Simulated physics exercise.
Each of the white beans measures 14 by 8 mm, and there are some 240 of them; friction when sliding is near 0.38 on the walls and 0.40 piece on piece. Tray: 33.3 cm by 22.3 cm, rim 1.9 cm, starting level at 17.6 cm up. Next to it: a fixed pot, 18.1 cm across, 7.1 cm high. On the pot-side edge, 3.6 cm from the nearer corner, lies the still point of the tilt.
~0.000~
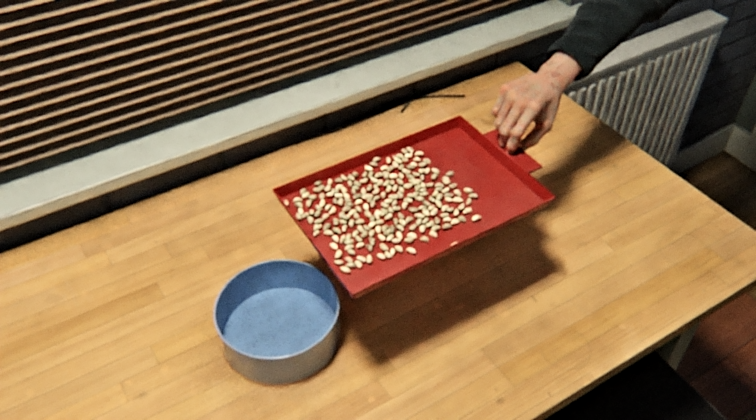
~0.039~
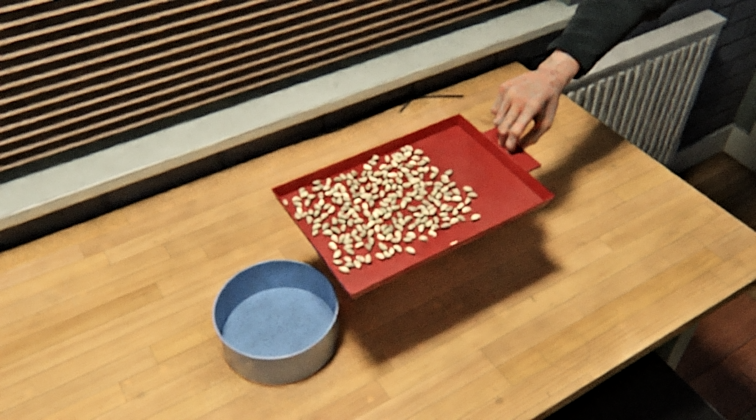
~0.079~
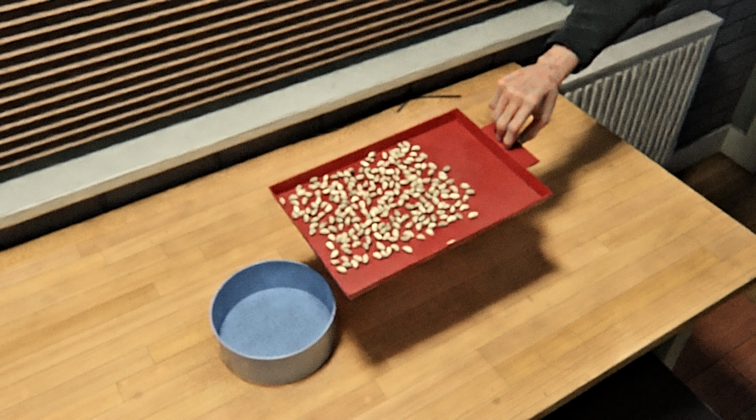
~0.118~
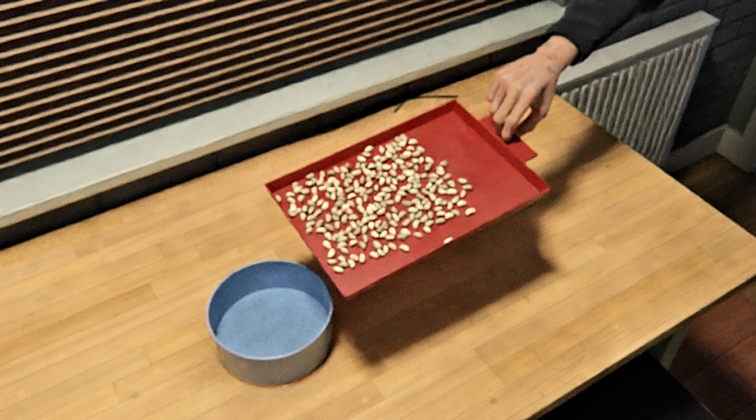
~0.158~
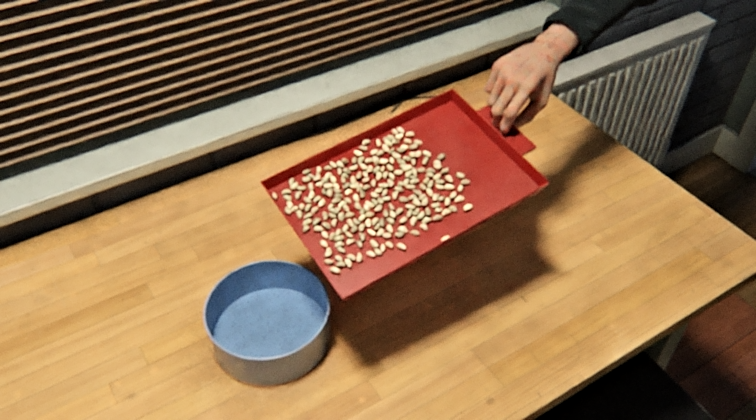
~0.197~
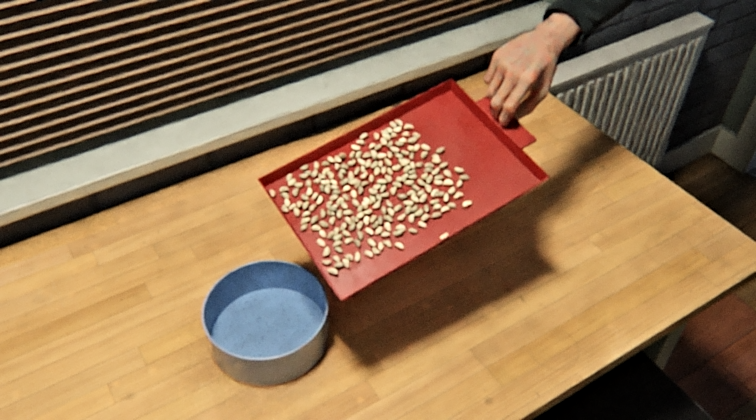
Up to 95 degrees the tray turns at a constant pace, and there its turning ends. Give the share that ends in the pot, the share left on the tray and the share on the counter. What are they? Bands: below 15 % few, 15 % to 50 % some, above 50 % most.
Result: Pot: Few, tray: Few, counter: Most.
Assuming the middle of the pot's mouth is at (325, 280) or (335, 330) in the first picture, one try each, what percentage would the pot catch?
About 0 and 80 per cent.
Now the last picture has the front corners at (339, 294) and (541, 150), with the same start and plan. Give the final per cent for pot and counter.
In the pot: 60 per cent; on the counter: 40 per cent.
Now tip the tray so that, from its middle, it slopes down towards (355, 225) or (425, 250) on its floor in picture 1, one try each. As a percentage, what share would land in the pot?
First try: Around 80 percent; second try: Around 0 percent.
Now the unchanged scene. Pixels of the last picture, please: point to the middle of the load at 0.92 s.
At that time the load is centred around (334, 326).
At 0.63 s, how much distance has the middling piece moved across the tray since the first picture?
About 9 cm.
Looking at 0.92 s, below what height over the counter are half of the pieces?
The halfway mark is near 14 cm.
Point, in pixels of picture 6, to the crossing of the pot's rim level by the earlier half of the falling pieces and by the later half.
First near (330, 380), later near (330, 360).
After 0.63 s, tilt 52 degrees; the tray holds 100 %, the pot 0 %.
Then, at 0.92 s, tilt 79 degrees; the tray holds 45 %, the pot 0 %.
Then, at 1.31 s, tilt 95 degrees; the tray holds 0 %, the pot 0 %.
At rest (2.3 s), pot 0 %, tray 0 %, counter 100 %.
